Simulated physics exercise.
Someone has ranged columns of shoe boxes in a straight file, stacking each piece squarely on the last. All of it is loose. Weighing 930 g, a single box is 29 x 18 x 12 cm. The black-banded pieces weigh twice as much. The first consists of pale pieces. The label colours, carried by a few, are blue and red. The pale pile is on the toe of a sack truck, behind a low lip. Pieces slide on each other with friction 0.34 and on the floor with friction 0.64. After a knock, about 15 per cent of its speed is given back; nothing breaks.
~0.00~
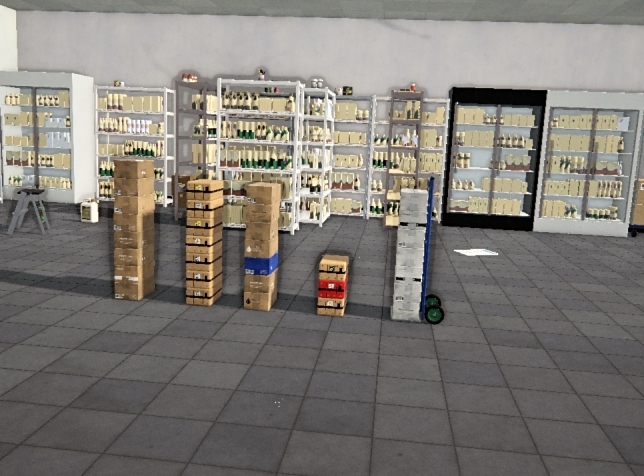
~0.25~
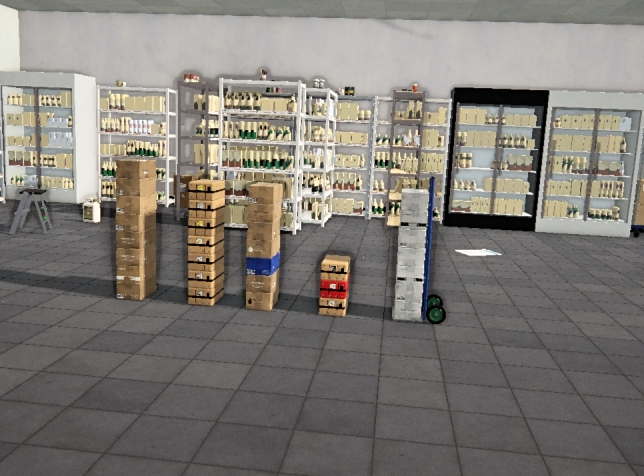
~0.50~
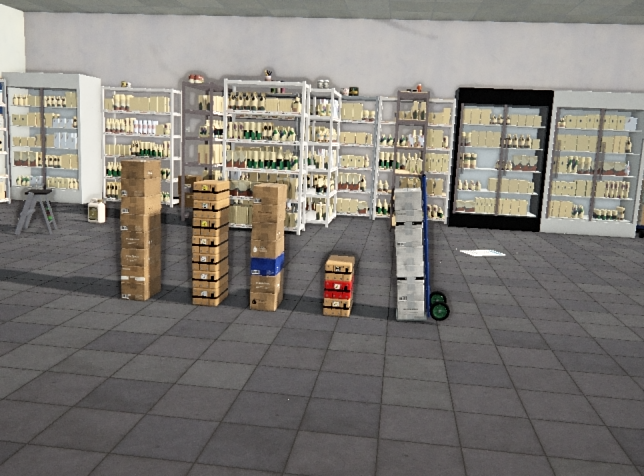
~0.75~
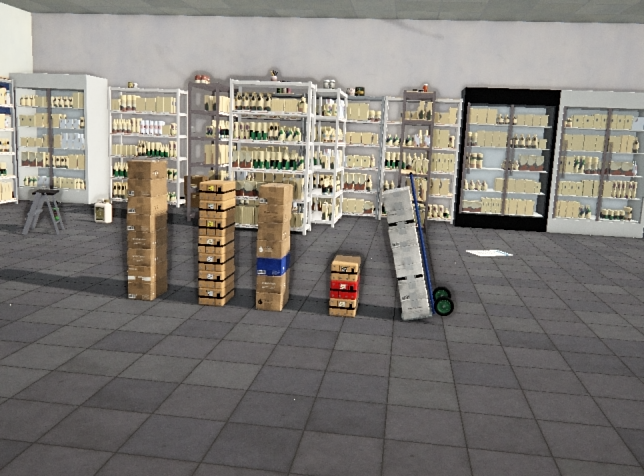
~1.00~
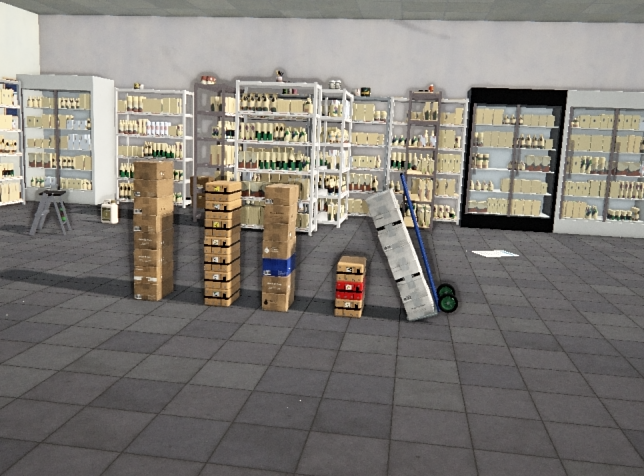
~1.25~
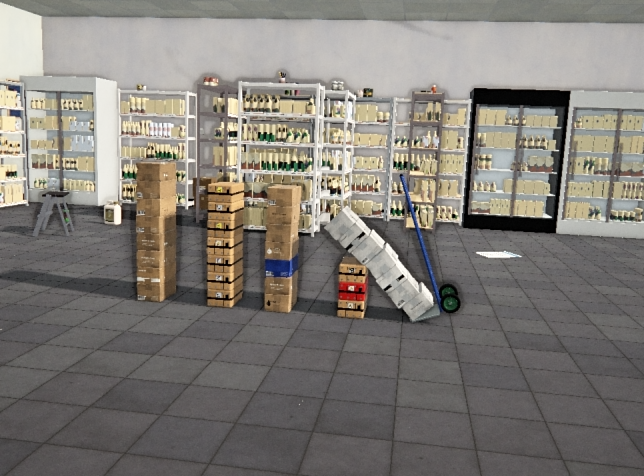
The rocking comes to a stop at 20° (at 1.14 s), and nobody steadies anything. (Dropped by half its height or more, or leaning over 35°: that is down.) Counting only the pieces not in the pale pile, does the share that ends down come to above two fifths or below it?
The count down stops short of two fifths.
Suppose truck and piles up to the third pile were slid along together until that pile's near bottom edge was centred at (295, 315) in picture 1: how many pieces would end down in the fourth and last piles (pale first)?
Fourth 0, last 0.
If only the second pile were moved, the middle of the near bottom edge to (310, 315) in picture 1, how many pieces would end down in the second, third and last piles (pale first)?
Second 0; third 0; last 0.
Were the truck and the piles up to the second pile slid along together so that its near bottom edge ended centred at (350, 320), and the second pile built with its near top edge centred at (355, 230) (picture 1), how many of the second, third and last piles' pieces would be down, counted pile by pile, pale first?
Second 5, third 6, last 7.
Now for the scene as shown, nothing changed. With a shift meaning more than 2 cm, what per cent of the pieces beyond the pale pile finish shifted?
15 percent of them have shifted.
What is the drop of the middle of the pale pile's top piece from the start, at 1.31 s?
25 cm.
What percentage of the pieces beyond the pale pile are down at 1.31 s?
0 per cent at that moment.
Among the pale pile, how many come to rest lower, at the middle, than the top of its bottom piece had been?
Pale pieces counted: 3.
Around 1.31 s, 7 of the pale pile down; none of the 25 other boxes down.
Around 1.38 s, 7 of the pale pile down; none of the 25 other boxes down, 1 disturbed.
Around 1.48 s, 7 of the pale pile down; none of the 25 other boxes down, 5 disturbed; blue box displaced 27 mm; red box displaced 18 mm.
Around 1.66 s, 7 of the pale pile down; none of the 25 other boxes down, 5 disturbed; red box displaced 36 mm; blue box displaced 26 mm.
Finally (2.2 s), 7 of the pale pile down; none of the 25 other boxes down, 5 disturbed; red box displaced 36 mm; blue box displaced 27 mm. That is 0 per cent. Seen by the last camera, middles, red box near (349, 287), blue box near (279, 264).
